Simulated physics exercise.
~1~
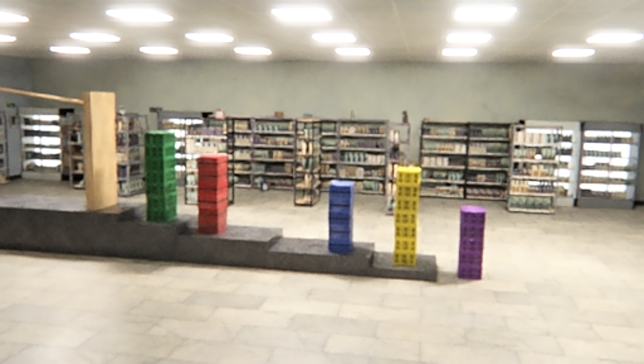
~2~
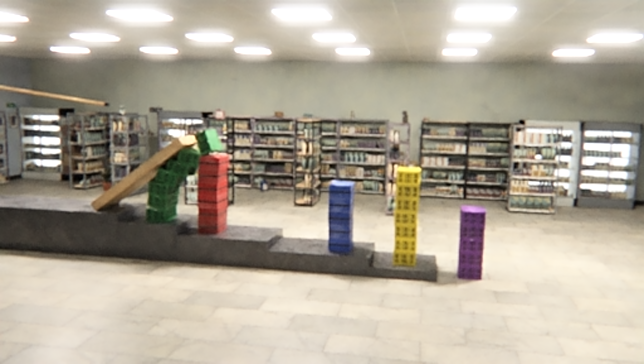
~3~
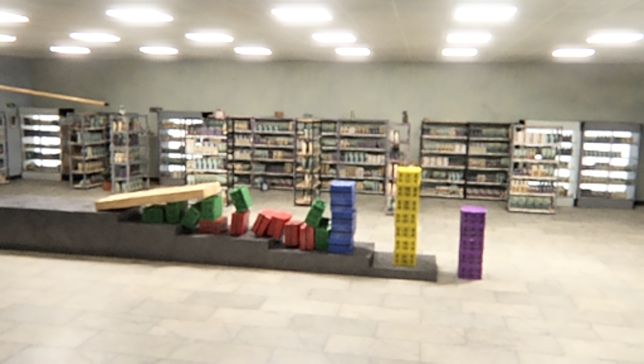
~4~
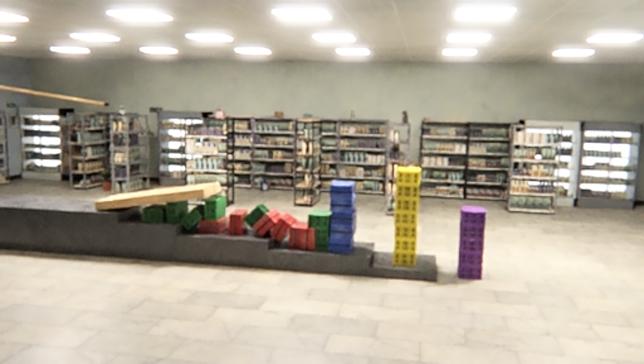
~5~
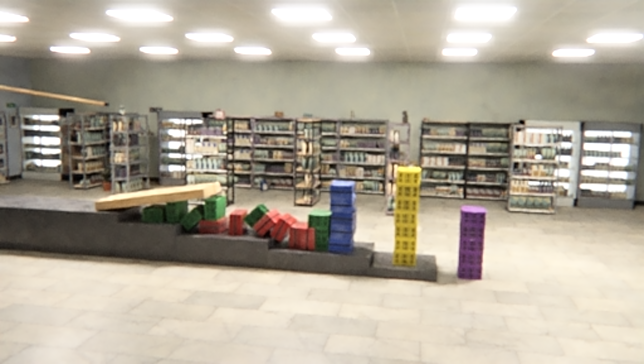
Wooden board toppling right onto stacked green crates, which knock down the red stack, while blue, yellow and purple stacks stay standing.
